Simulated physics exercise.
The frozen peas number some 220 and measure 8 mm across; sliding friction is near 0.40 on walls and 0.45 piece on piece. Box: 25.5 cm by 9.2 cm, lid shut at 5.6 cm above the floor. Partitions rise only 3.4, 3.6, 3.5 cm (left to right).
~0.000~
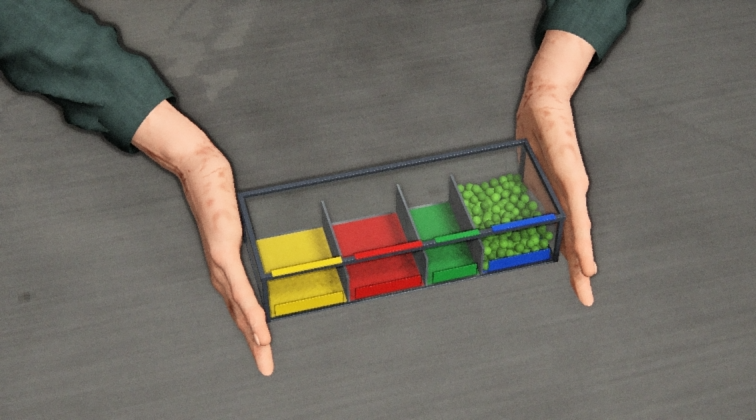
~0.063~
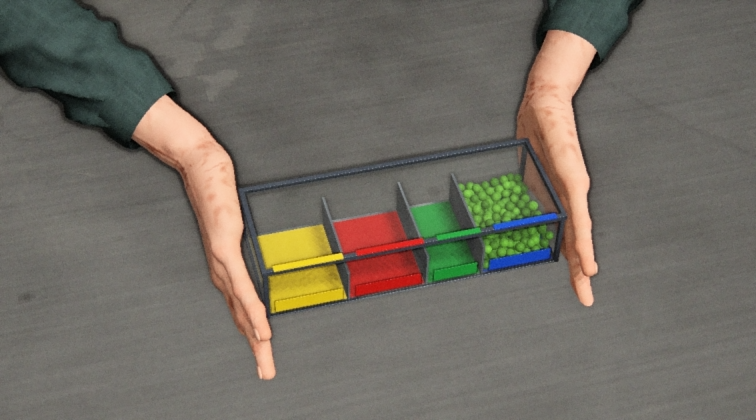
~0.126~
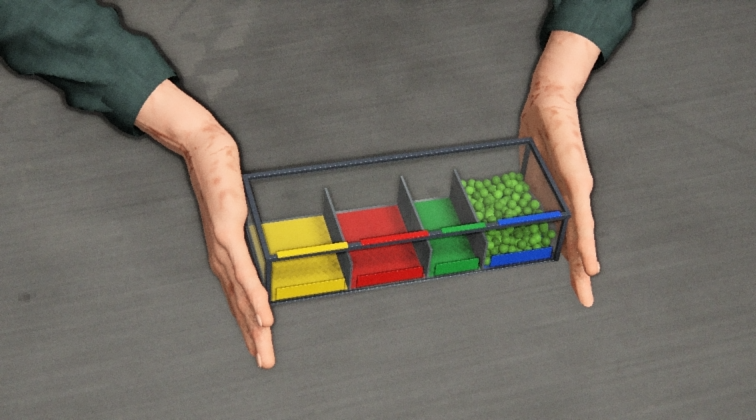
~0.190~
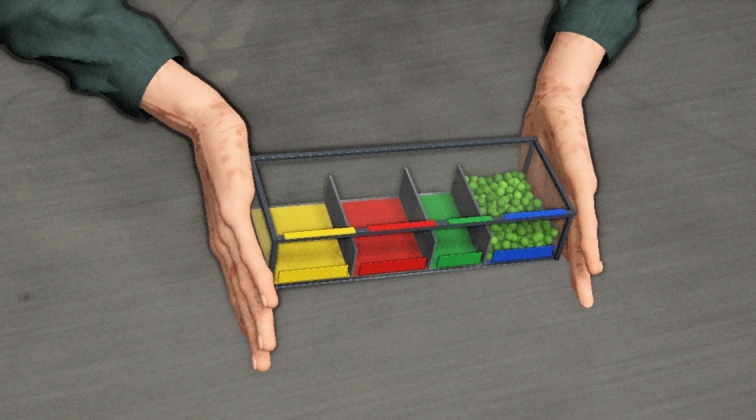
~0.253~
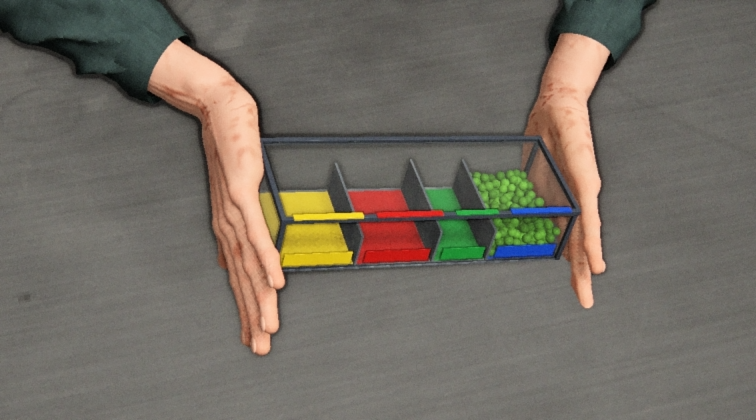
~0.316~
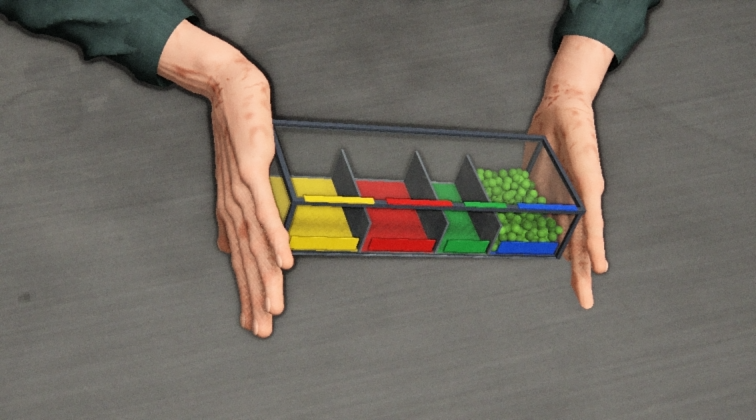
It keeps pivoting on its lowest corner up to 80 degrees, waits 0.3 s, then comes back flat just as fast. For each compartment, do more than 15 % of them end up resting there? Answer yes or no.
Red: No, blue: Yes, green: No, yellow: No.
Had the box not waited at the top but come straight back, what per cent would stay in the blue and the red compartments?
Then, in per cent: Blue 100, red 0.
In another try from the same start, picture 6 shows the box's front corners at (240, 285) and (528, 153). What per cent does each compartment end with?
Per cent at the end: Red 5; blue 50; green 5; yellow 40.
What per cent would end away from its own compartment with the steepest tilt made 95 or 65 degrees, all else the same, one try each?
Try one gives around 0 %, try two around 0 %.
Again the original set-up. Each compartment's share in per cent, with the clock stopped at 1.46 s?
Red = 0, blue = 100, green = 0, yellow = 0 (percent).
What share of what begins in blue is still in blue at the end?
100 %.
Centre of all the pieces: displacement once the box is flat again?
1.0 cm, roughly.
After 1.46 s, tilt 80 degrees; blue 100 %.
Then, at 2.23 s, tilt 40 degrees; blue 100 %.
After 3.01 s, tilt 0 degrees; blue 100 %.
In the end, at 3.5 s, red 0 %, blue 100 %, green 0 %, yellow 0 %.
